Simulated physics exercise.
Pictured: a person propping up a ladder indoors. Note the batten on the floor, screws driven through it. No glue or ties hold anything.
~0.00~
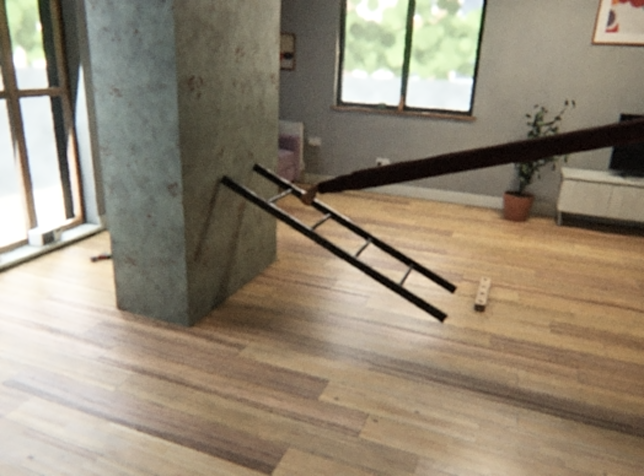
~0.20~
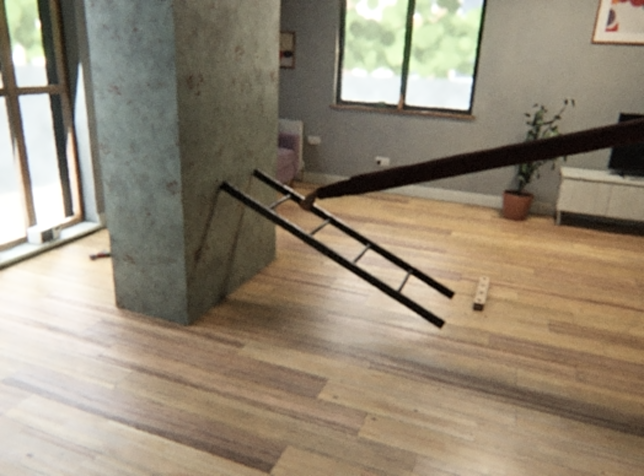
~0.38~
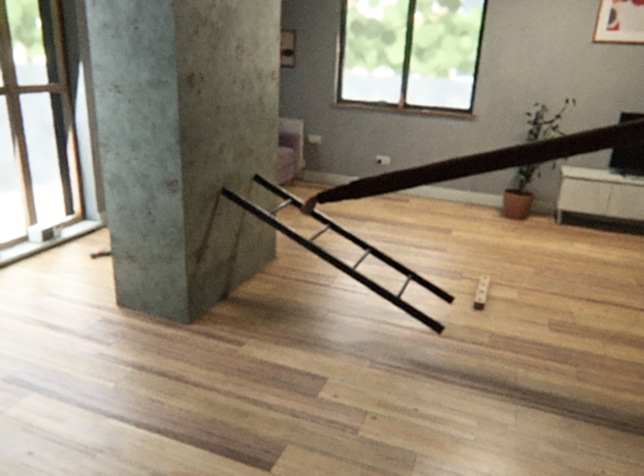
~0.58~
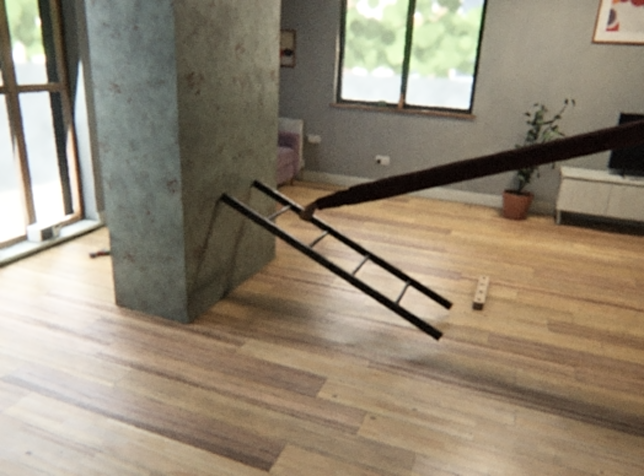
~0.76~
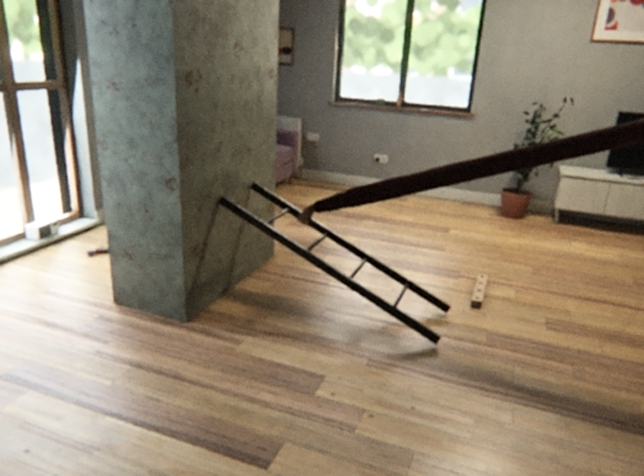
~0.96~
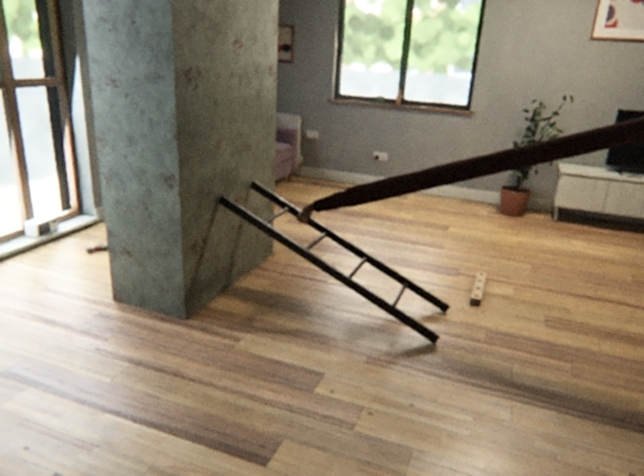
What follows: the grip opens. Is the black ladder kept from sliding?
No.
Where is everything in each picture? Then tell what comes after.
The first frame shows still on the way; black ladder (341, 236); batten (483, 293).
The second frame shows still on the way; black ladder (340, 241); batten (482, 292).
The third frame shows still on the way; black ladder (340, 246); batten (482, 291).
The fourth frame shows still on the way; black ladder (339, 253); batten (481, 291).
The fifth frame shows still on the way; black ladder (337, 256); batten (480, 290).
The sixth frame shows in place, still held; black ladder (336, 255); batten (479, 288).
By 1.18 s, black ladder tilted by 7° near (340, 269).
By 1.28 s, black ladder tilted by 18° near (343, 290).
When it is over (2.2 s), the black ladder slides out and falls, near (343, 302).
